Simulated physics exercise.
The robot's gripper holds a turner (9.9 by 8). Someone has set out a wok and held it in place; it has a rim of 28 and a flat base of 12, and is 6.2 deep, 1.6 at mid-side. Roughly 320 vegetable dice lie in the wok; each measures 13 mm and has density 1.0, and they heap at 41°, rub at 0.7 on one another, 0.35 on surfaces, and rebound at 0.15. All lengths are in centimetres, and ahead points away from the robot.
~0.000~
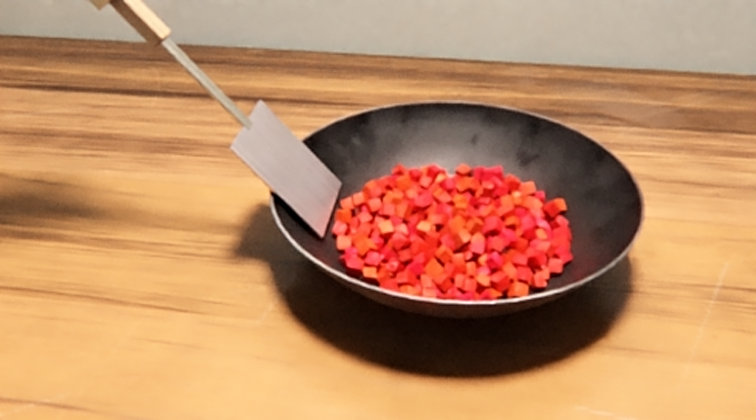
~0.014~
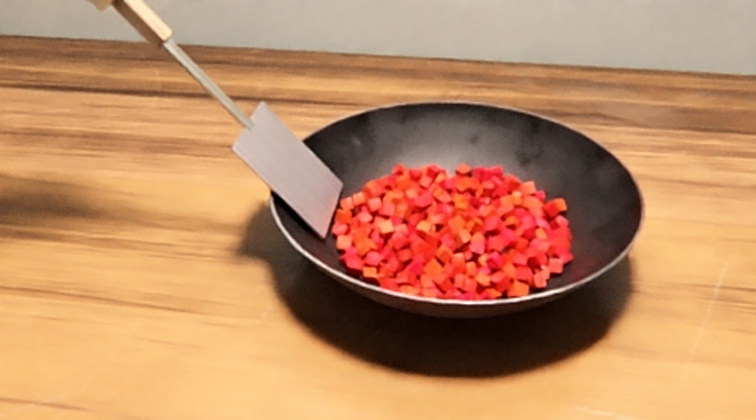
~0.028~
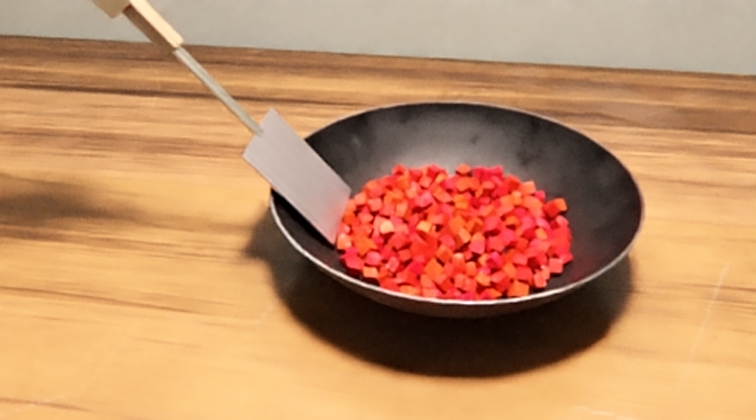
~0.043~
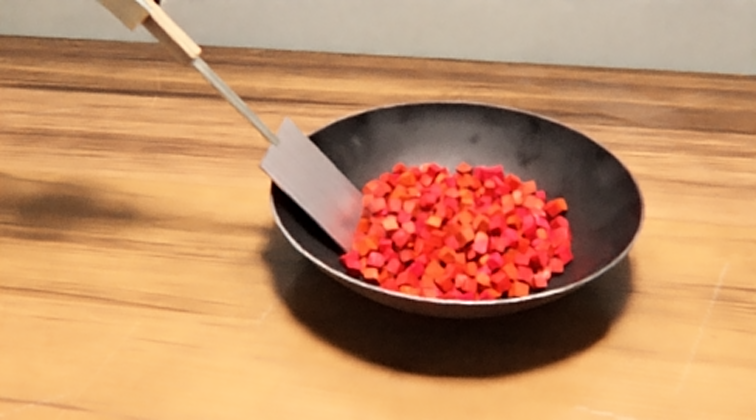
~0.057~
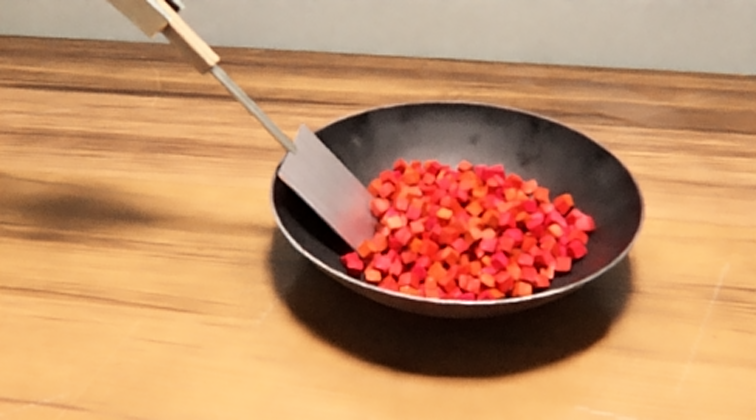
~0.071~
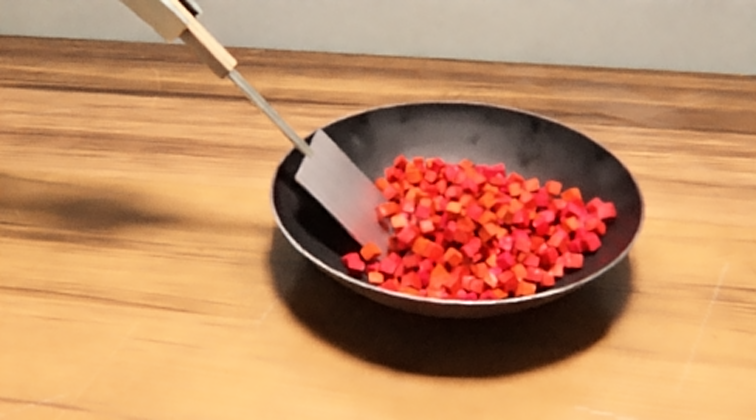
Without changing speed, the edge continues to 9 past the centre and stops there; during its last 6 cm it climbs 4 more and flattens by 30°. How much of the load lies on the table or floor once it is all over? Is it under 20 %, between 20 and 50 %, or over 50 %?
It is between 20 and 50 %.
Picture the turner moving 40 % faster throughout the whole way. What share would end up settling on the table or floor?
It would be roughly 30 percent.
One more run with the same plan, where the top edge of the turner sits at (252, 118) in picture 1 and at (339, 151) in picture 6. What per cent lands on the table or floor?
Around 35 per cent finishes on the table or floor.
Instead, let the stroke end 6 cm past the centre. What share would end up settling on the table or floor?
That would be something like 5 in a hundred.
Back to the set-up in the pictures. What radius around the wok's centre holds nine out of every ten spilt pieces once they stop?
Roughly 30 cm.
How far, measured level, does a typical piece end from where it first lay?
Level distance of roughly 6 cm.
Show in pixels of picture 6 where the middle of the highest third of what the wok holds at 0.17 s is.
I'd put it close to (569, 208).
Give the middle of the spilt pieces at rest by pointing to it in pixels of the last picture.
Roughly (742, 272).
After 0.12 s, sloping 49°, highest piece 9 above the table; 316 in the wok, 2 on the blade or in flight.
After 0.17 s, sloping 40°, highest piece 11 above the table; 312 in the wok, 6 on the blade or in flight.
After 0.40 s, sloping 19°, highest piece 10 above the table; 221 in the wok, 56 on the table or floor, 41 on the blade or in flight.
After 1.45 s, sloping 19°, highest piece 5 above the table; 221 in the wok, 97 on the table or floor.
At rest, 221 in the wok, 97 on the table or floor. That is 31 % on the table or floor.
